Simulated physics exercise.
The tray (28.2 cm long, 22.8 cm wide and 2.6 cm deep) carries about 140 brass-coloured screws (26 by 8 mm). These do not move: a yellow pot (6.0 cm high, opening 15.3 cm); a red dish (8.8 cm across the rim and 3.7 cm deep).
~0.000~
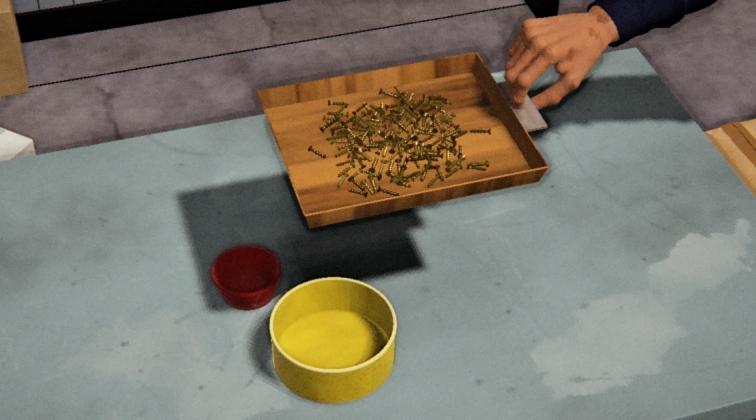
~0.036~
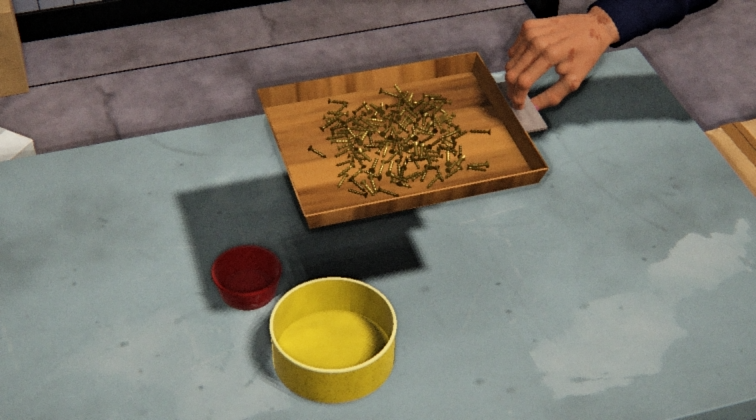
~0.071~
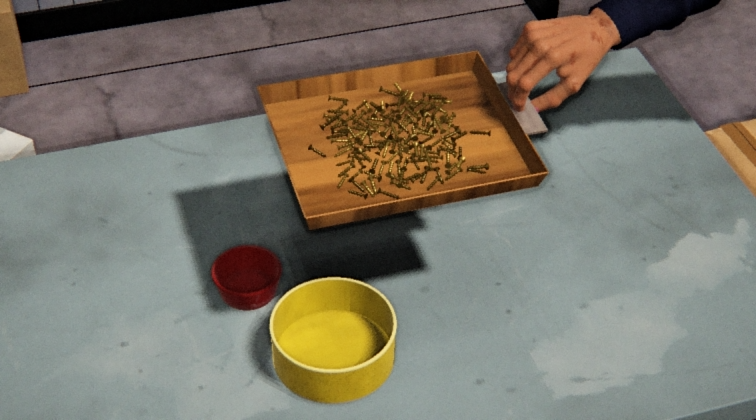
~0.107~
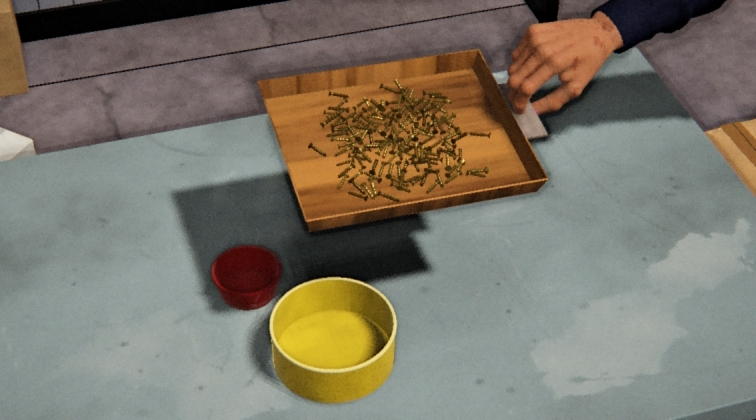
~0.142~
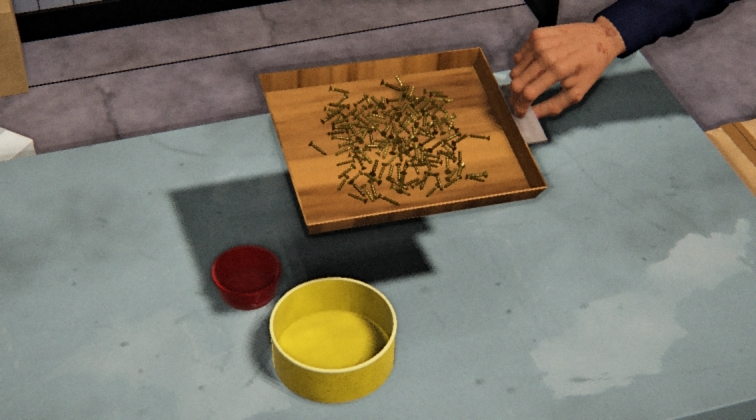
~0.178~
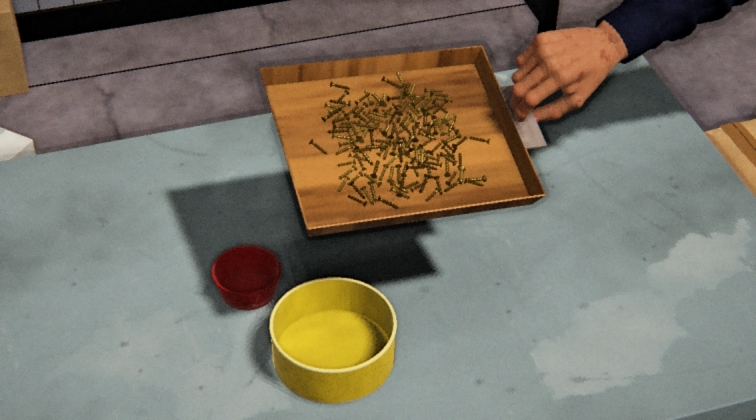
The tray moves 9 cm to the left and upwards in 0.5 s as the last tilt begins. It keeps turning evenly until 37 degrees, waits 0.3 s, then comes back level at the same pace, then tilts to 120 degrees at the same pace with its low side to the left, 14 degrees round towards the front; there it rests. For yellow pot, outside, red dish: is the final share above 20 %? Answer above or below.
Yellow pot above, outside above, red dish below.
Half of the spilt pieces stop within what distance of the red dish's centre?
Some 12 cm.
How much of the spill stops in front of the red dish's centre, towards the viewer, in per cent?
Roughly 100 per cent.
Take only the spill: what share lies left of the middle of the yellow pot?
Some 70 per cent.
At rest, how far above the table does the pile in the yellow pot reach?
About 2.5 cm.
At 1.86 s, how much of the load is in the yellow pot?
Some 45 per cent.
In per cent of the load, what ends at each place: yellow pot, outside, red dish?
Yellow pot 55, outside 40, red dish 5.
Then, at 0.83 s, tilt 30 degrees; tray 100 %; middle of all pieces on or above the table near (445, 200).
After 1.36 s, tilt 23 degrees; tray 100 %; middle of all pieces on or above the table near (419, 166).
After 1.86 s, tilt 86 degrees; tray 15 %, outside 10 %, red dish 5 %, yellow pot 45 %, in the air 25 %; middle of all pieces on or above the table near (294, 303).
Then, at 2.34 s, tilt 120 degrees; outside 40 %, red dish 5 %, yellow pot 55 %; middle of all pieces on or above the table near (300, 336).
By 2.8 s all is still; tray 0 %, outside 40 %, red dish 5 %, yellow pot 55 %.
